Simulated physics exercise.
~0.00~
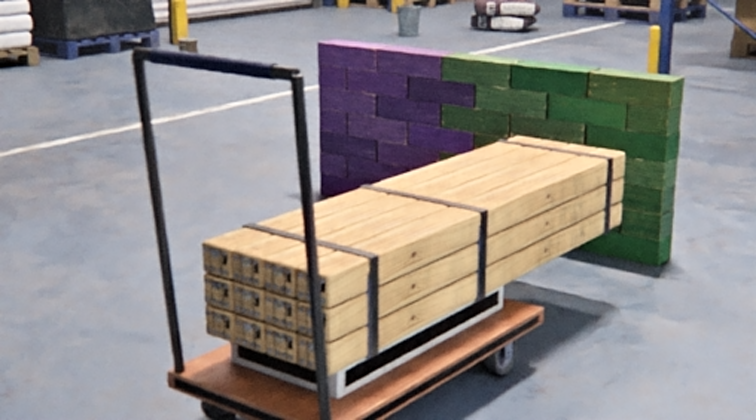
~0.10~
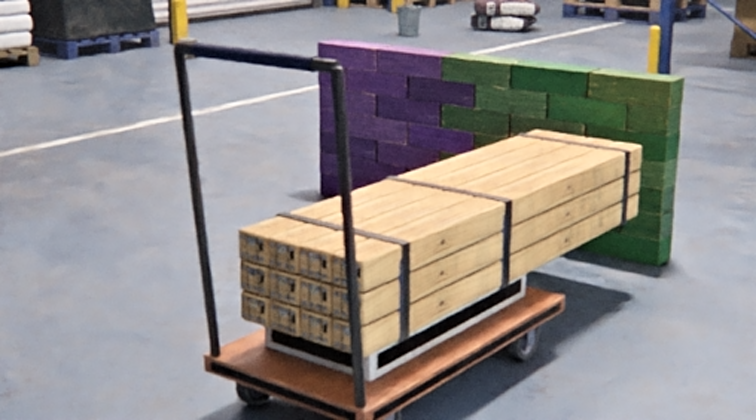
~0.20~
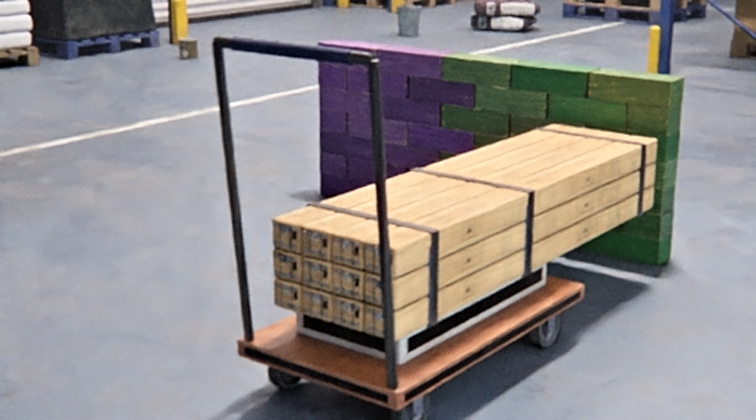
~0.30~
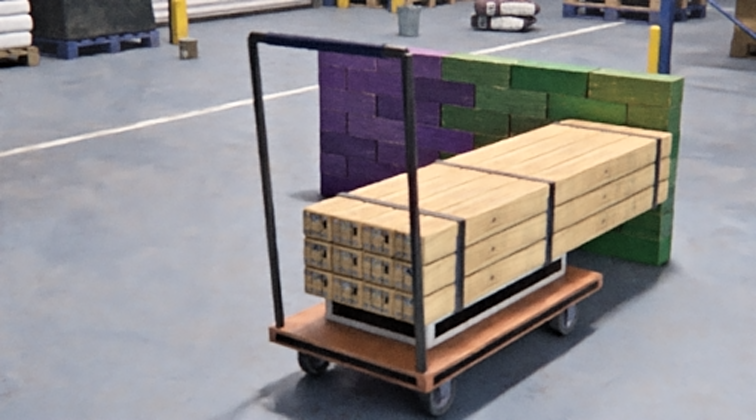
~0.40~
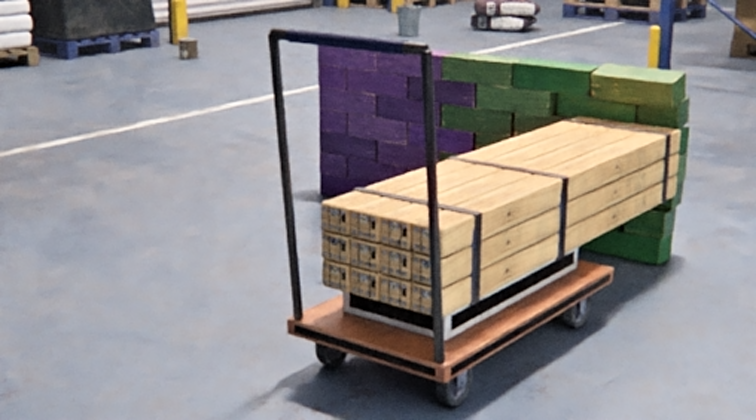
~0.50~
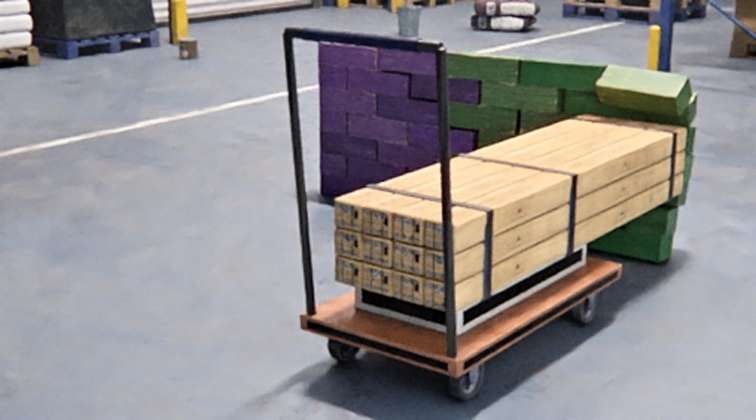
In a store room, a trolley loaded with strapped timber rolled up to a purple and green wall of loose wooden blocks, and its load pushed into the green end, shifting and tilting several blocks.
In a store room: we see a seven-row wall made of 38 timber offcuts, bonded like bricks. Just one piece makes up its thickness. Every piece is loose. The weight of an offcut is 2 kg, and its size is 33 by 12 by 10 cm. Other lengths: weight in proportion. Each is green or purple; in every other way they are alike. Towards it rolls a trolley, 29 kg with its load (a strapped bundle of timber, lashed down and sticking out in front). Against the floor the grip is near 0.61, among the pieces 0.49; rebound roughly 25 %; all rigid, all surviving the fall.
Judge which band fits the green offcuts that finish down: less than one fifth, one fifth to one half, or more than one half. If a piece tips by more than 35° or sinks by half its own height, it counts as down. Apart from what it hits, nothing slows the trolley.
The band is more than one half.
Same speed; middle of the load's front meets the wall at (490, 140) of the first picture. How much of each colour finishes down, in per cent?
Down at the end: Green 90 percent, purple 60 percent.
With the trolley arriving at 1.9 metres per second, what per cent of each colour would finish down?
Result - green: 80%; purple: 10%.
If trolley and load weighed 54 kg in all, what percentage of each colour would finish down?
The split would be green 70, then purple 10 per cent.
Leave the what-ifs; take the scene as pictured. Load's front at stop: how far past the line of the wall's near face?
Rest position: Approx. 45 centimetres beyond.
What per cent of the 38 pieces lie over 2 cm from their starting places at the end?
Displaced: 50 %.
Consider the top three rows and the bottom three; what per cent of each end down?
Top 70, bottom 30 per cent.
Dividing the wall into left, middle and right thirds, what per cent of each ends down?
Left 10 %, middle 50 %, right 90 %.
After 0.66 s, load 17 cm past the wall's line, still rolling; 2 of the 21 green offcuts down (2 of 38 in all colours); top green offcut leaning 21°; top purple offcut leaning 21°.
After 0.86 s, load 23 cm past the wall's line, still rolling; 17 of the 21 green offcuts down (19 of 38 in all colours); top green offcut leaning 51°, 17 cm lower; top purple offcut leaning 51°, 32 mm lower.
After 1.12 s, load 30 cm past the wall's line, still rolling; 17 of the 21 green offcuts down (19 of 38 in all colours); top green offcut on its side; top purple offcut on its side.
At rest (2.5 s), load 46 cm past the wall's line, stopped; 17 of the 21 green offcuts down (19 of 38 in all colours); top green offcut on its side; top purple offcut upside down. That is 81 per cent. As the last picture would show them, middles, top green offcut near (599, 161), top purple offcut near (437, 172).
